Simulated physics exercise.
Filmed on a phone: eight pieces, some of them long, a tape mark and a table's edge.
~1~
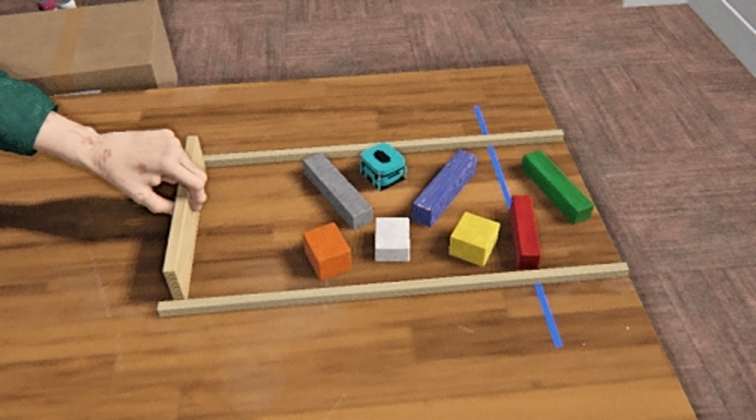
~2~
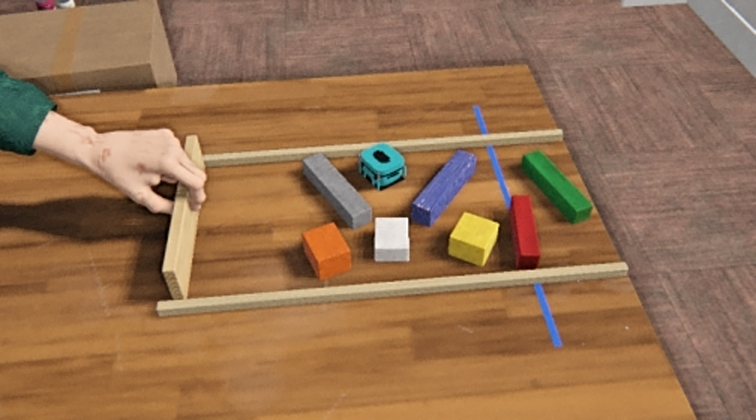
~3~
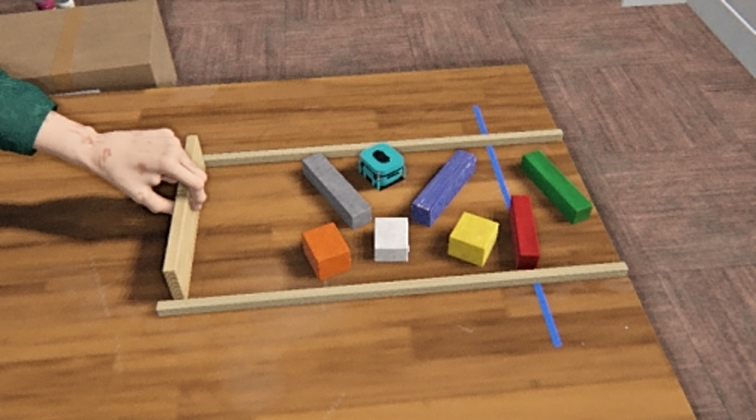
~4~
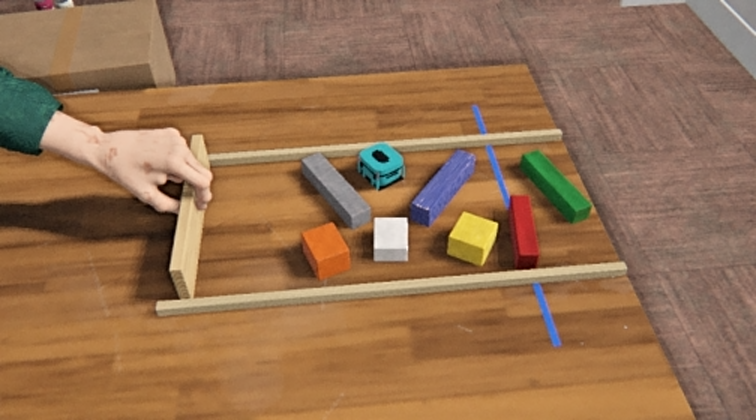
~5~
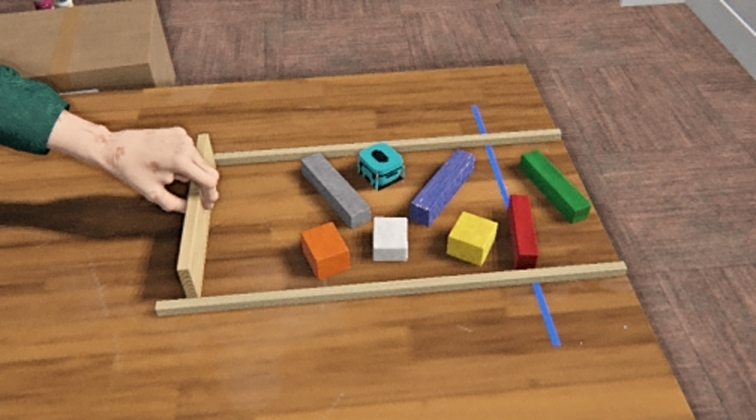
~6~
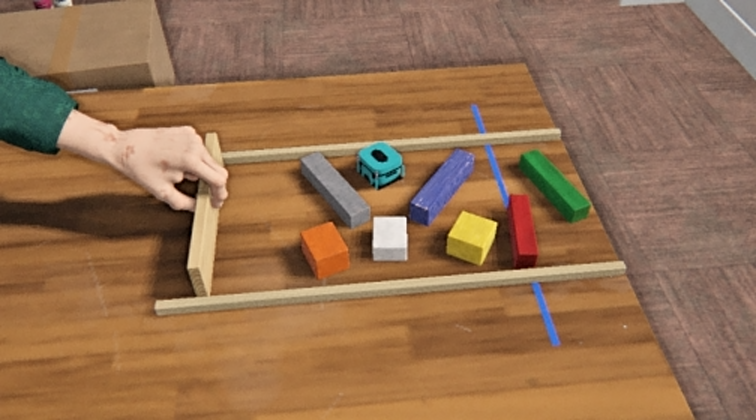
A hand held a wooden board upright at the left of several colourful blocks and sticks on a table, then slid it slightly to the right between two rails, while the pieces stayed put.
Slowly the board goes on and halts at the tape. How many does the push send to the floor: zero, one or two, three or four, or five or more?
Outcome: The number that fall off is one or two.
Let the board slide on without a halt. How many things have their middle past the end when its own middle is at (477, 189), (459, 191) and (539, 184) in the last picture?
Place by place, 1, 0 and 4.
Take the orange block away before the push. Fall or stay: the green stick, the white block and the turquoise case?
The green stick drops off; the white block holds on; the turquoise case stays on.
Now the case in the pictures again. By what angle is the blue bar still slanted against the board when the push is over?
Near 35 degrees.
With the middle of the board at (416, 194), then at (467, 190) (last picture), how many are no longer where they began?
The counts are 7 and 8.
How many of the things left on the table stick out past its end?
It comes to 2.
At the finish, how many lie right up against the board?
In contact: 2.
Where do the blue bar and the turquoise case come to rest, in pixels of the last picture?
The blue bar at (560, 177), the turquoise case at (532, 154).
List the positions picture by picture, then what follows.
Green stick (556, 186); red stick (524, 232); yellow block (474, 239); board (187, 213); tape (510, 205), in the first frame.
Red stick (524, 232); board (186, 213), in the second frame.
Yellow block (473, 239); grey bar (336, 190), in the third frame.
Green stick (554, 185); blue bar (444, 187), in the fourth frame.
Red stick (522, 231); turquoise case (381, 166), in the fifth frame.
Green stick (553, 185); red stick (522, 231); yellow block (471, 238); board (208, 210); tape (507, 203), in the sixth frame.
Soon after, none off yet; green stick at rest near (553, 185); red stick at rest near (522, 231); yellow block at rest near (471, 238).
After that, none off yet; green stick at rest near (553, 185); red stick displaced a little near (539, 229); yellow block displaced about its own width near (511, 230).
In the end, the number that fall off is one or two; gone, red stick and green stick.
